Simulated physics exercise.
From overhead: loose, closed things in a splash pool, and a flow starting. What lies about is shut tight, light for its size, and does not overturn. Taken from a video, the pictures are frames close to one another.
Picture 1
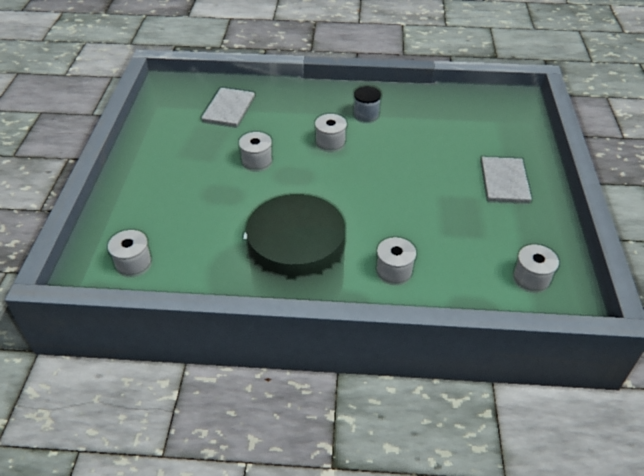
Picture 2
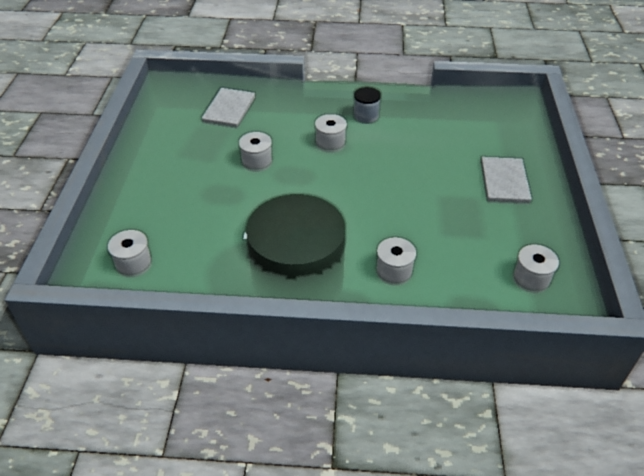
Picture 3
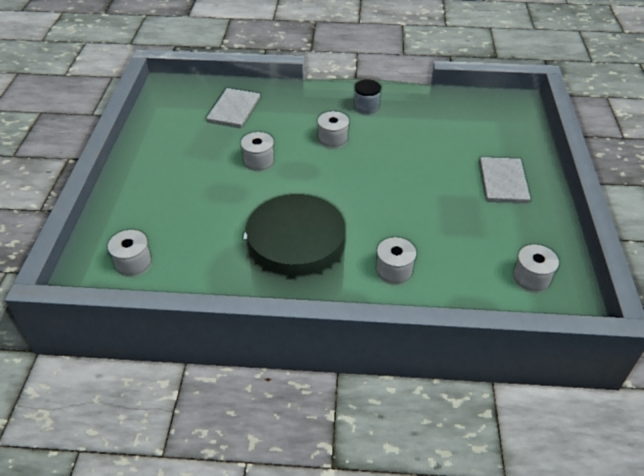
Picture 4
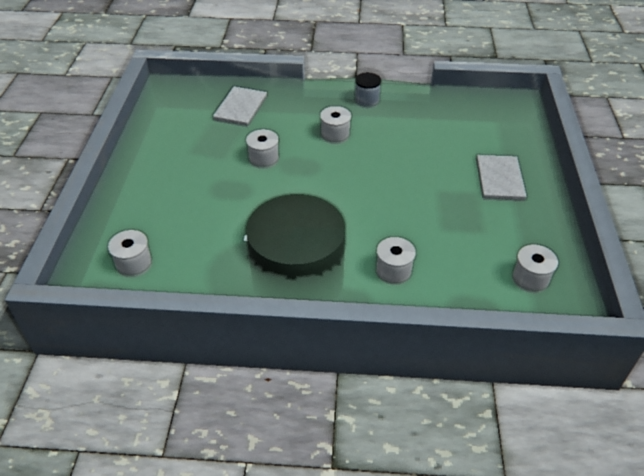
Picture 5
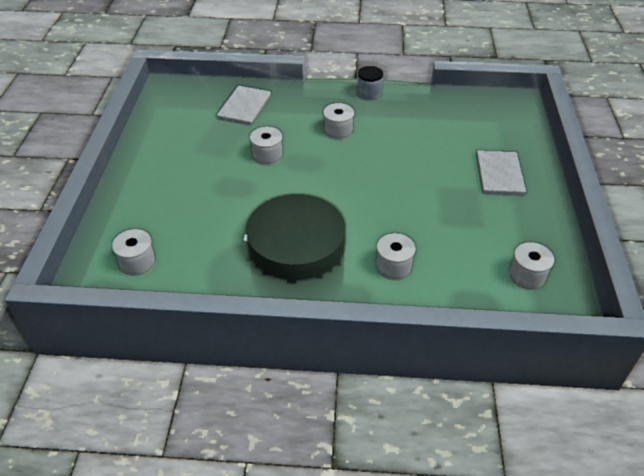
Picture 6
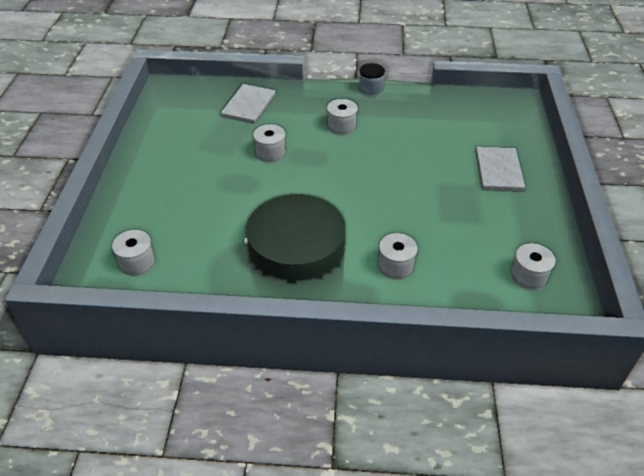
At the start, pale cylinders, flat slabs, a small dark-topped container and a large dark disc sit still in a walled pool of green water. A gap opens in the far wall, then the dark-topped container drifts back toward it, while most others shift slightly and the large disc stays put.
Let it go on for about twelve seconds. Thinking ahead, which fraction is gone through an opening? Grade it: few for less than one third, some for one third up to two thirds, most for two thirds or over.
Grade: Few.
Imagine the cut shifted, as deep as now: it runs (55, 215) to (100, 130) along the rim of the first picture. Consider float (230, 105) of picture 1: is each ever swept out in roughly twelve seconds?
For that one: Gone.
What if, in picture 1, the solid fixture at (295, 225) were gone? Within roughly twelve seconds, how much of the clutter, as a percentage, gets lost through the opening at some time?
I'd say somewhere around 20 per cent.
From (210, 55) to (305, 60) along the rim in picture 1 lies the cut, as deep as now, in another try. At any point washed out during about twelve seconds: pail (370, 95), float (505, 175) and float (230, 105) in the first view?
First trapped, second trapped, third lost.
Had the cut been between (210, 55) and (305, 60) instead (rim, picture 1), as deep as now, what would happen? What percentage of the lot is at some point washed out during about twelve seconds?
About 10 %.
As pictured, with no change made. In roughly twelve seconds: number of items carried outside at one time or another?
That adds up to 2.
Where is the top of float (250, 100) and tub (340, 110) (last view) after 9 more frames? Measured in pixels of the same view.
Near (293, 96) and (358, 77).
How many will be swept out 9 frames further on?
1.
A moment on, 1 of 8 are out; 7 afloat.
Next, 1 of 8 are out; 7 afloat.
Later, 2 of 8 are out; 6 afloat.
In the end, 2 of 8 are out; 6 afloat.
